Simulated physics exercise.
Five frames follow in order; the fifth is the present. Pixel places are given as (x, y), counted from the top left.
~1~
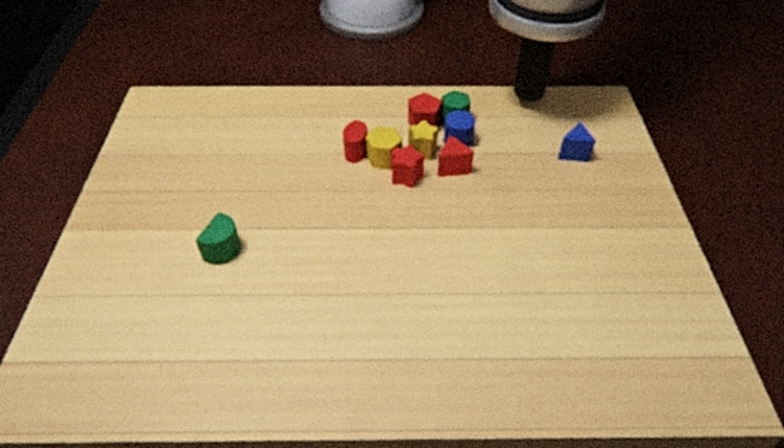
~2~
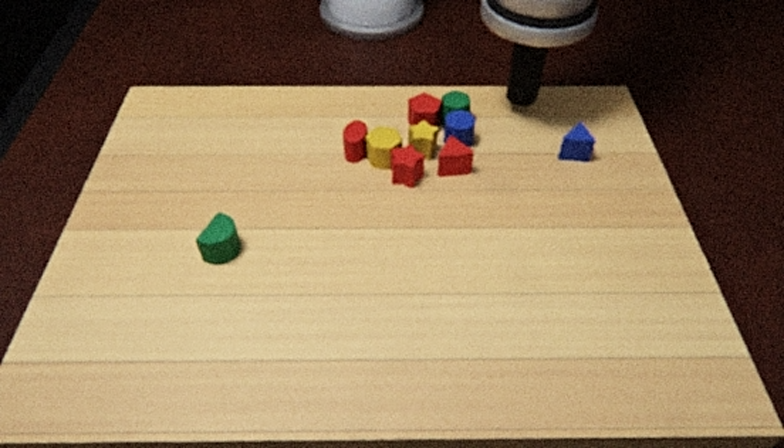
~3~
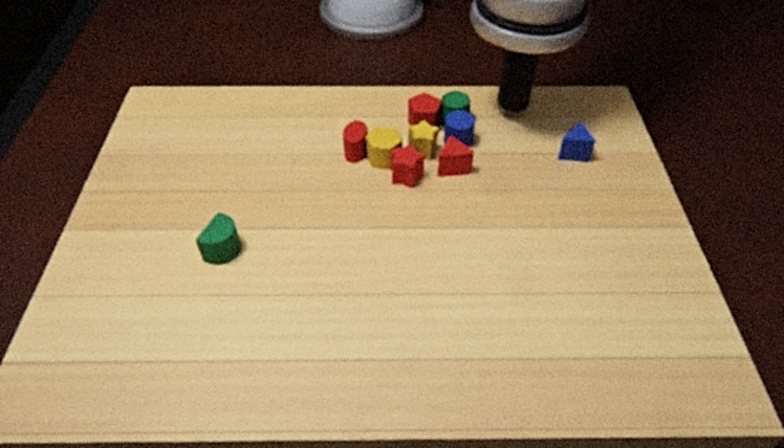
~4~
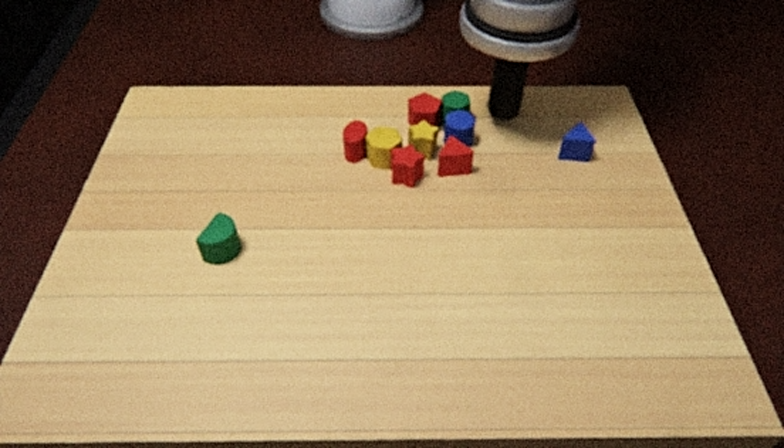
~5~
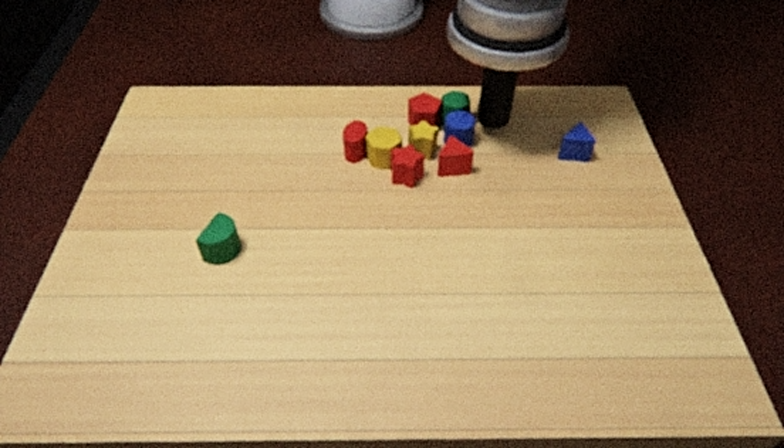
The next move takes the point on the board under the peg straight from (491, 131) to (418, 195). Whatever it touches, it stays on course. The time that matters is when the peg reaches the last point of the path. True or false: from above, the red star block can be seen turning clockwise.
Verdict: True.
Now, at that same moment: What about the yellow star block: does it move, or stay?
It is no longer where it was.
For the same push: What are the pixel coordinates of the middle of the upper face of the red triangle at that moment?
My prediction: (416, 194).
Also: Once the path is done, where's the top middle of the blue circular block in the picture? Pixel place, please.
Answer: (428, 129).
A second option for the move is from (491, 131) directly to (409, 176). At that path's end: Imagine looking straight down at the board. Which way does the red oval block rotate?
Short answer: Clockwise.
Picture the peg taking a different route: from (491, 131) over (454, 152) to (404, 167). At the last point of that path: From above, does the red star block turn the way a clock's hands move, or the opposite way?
From above, counter-clockwise.
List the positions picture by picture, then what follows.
Peg's lower end (529, 93); red star block (407, 155); yellow star block (423, 130); red triangle (455, 147); blue circular block (461, 119), in the first picture.
Peg (521, 98); blocks still, in the second picture.
Peg (513, 104); blocks still, in the third picture.
Peg (503, 111); blocks still, in the fourth picture.
Peg (493, 120); red star block (407, 155); yellow star block (423, 130); red triangle (455, 147); blue circular block (461, 119), in the fifth picture.
The first path, step by step. One third of the way, peg (469, 140); yellow star block (409, 130); blue circular block (438, 126).
Two thirds of the way, peg (445, 161); yellow star block (399, 124), turned 30° anticlockwise; red triangle (438, 169), turned 40° anticlockwise; blue circular block (428, 129).
At the end, peg (418, 184); red star block (392, 161), turned 70° clockwise; yellow star block (399, 124), turned 30° anticlockwise; red triangle (416, 194), turned 55° anticlockwise; blue circular block (428, 129).
